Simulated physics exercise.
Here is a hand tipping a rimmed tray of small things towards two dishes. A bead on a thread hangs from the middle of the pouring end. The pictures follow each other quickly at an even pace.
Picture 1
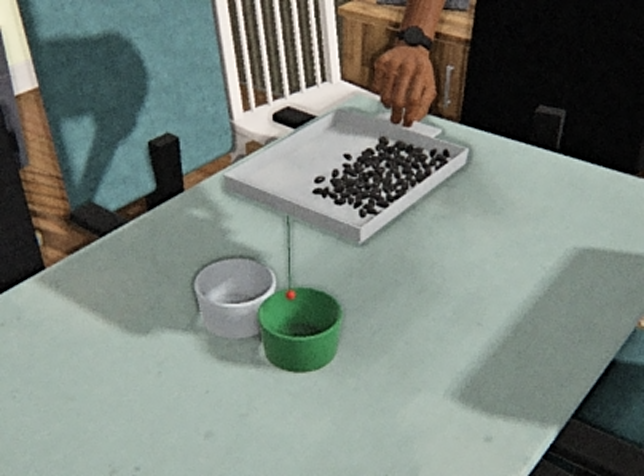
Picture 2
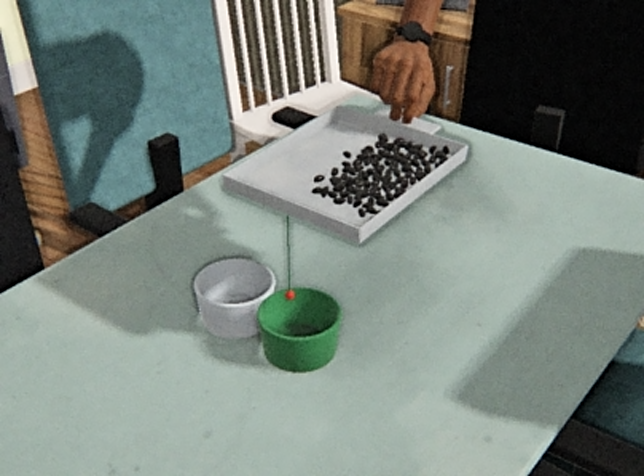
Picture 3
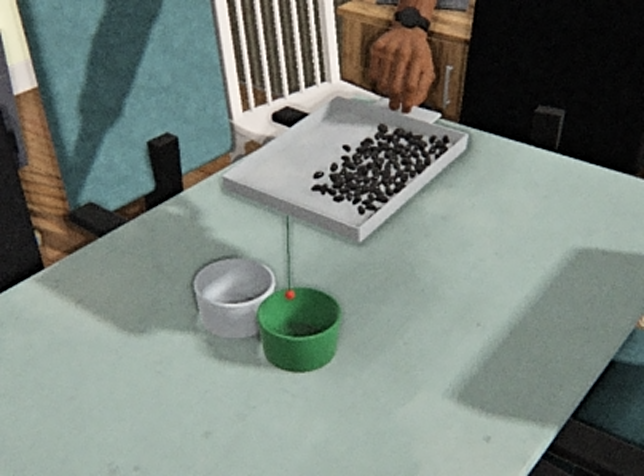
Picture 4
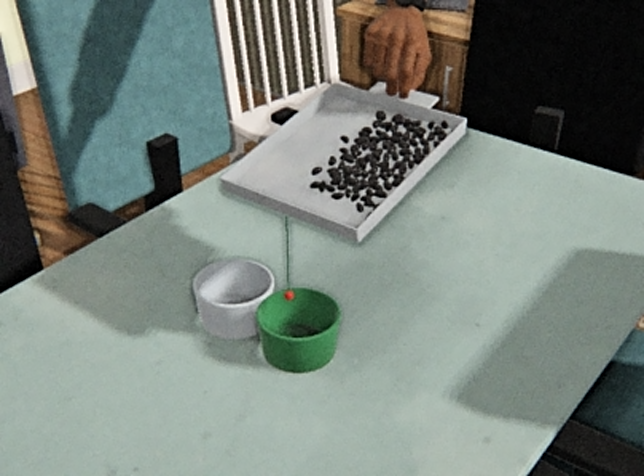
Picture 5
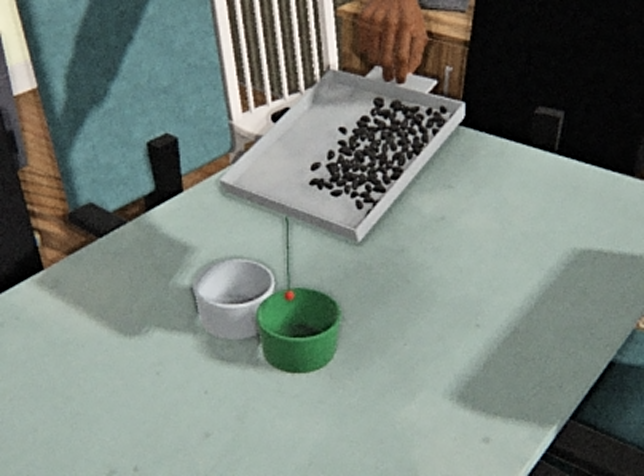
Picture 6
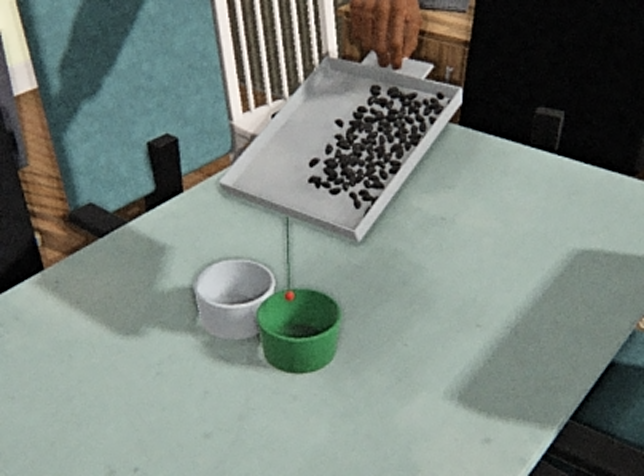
A shallow pale grey tray scattered with black beans hangs over a pale green table, seen from above at an angle by a still camera, with a teal panel and a white slatted chair behind. Below its near edge, a red bead hangs on a dark thread beside a whitish dish at left and a green one at right. A hand wearing a dark wristband holds the far end, at first almost motionless, then raises it steadily so the tray slopes towards the dishes.
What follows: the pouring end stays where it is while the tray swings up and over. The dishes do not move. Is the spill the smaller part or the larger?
They take only the smaller part between them.
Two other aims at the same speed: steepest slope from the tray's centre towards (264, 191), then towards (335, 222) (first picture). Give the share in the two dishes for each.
In turn 80 and 20 in a hundred.
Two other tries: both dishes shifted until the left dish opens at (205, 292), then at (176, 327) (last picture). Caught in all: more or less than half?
The first try: More than half. The second: Not half.
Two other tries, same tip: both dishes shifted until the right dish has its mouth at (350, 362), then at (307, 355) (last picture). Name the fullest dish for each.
First the left dish, then the left-hand dish.
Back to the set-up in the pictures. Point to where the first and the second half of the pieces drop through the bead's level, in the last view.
The first part at (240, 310); the rest at (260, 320).
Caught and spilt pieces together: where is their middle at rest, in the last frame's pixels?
Close to (225, 373).
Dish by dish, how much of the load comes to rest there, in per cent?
Left dish: 10 %, right dish: 10 %.
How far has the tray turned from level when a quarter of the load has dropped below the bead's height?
Around 105° of tilt.
Soon, tray tipped steeply; all on the tray.
A while on, tray tipped past a quarter turn; about two thirds on the tray; a stray few in the left dish; about a quarter outside both; a small part in the air.
Towards the end, tray tipped past a quarter turn; a small part in the right dish; a small part in the left dish; most outside both; a stray few in the air.
Finally, tray tipped past a quarter turn; a small part in the right dish; a small part in the left dish; most outside both.
